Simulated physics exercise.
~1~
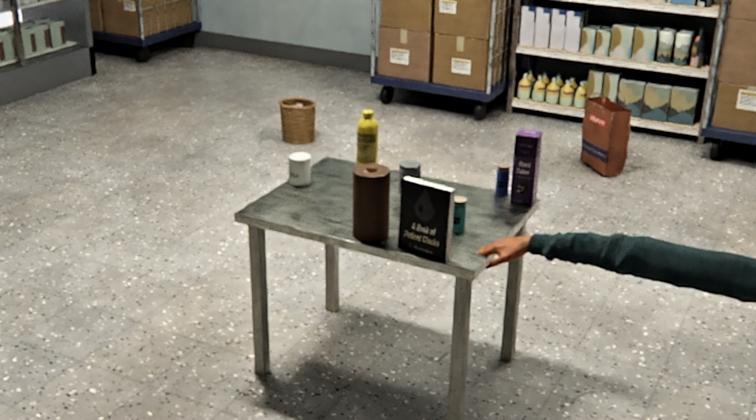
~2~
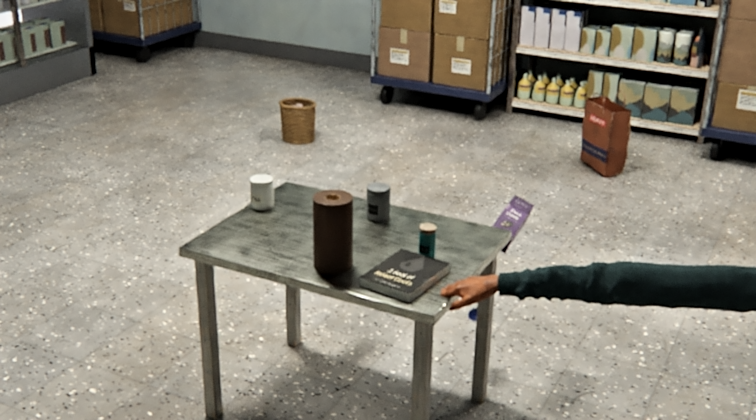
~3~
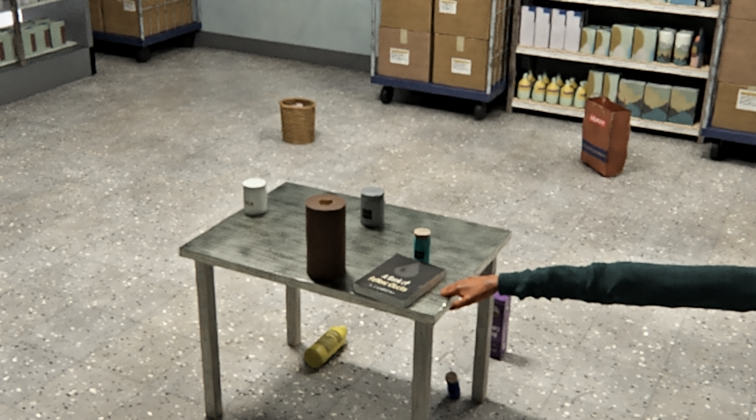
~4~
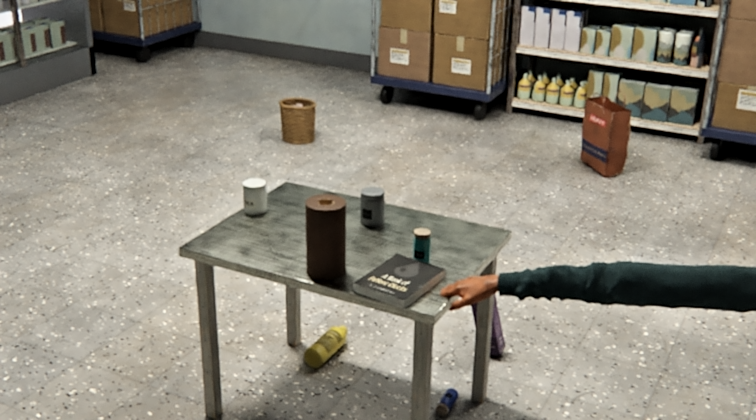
A hand gripping the corner of a small grey table jerked it forward and left, toppling the black book flat on top while the yellow bottle, purple carton and blue shaker fell to the floor; the brown roll and three other containers stayed upright.
